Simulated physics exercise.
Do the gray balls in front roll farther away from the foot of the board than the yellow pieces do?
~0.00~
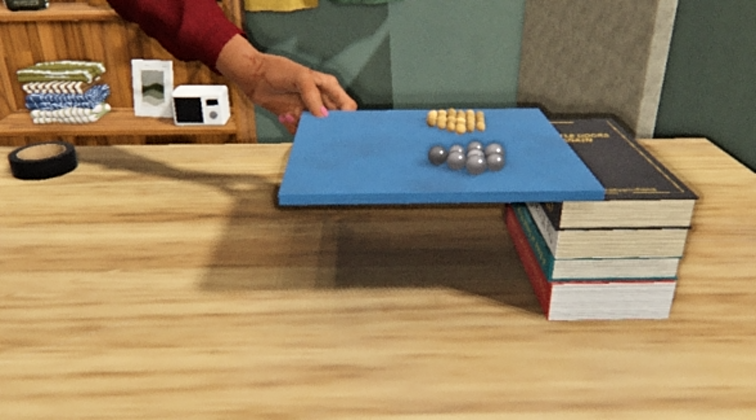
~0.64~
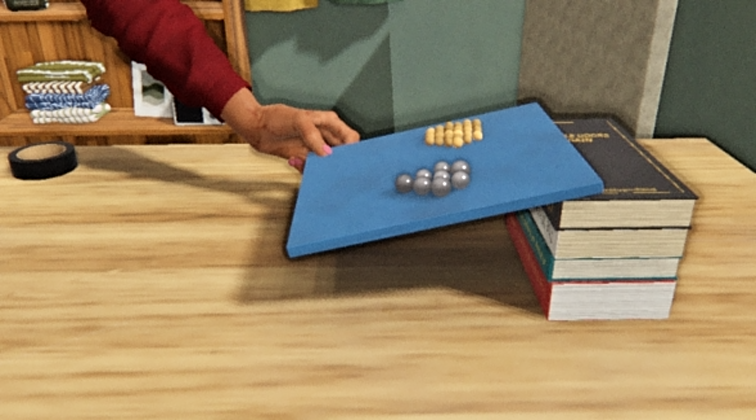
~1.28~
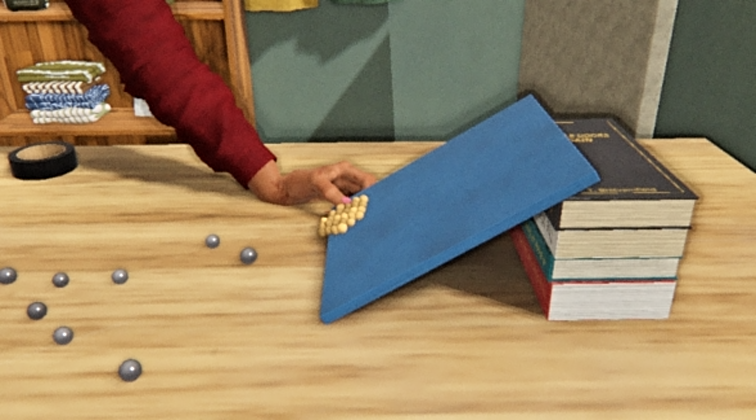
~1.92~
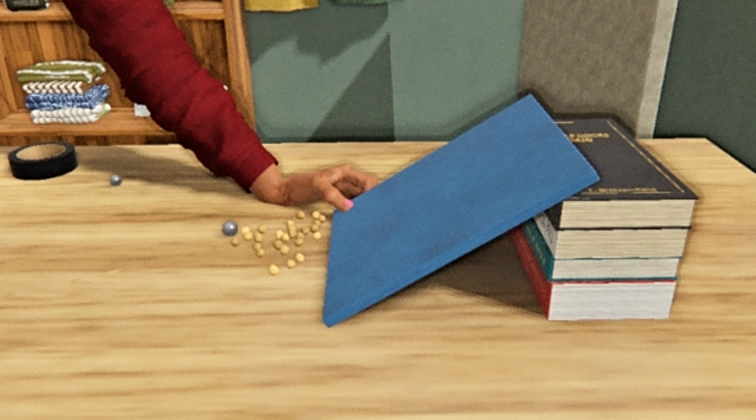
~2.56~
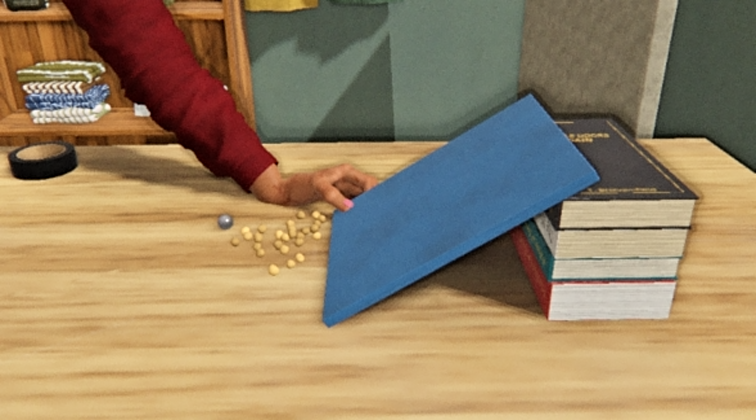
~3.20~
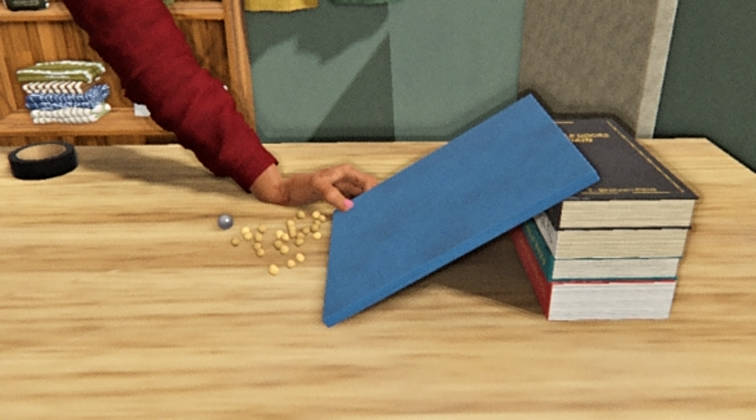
Yes, the gray balls go farther, with nearly all of them out of sight by the end. The yellow pieces come to rest close to the foot of the board.
A blue board tilts down by hand, gray balls roll far off, then yellow bits slide nearby.
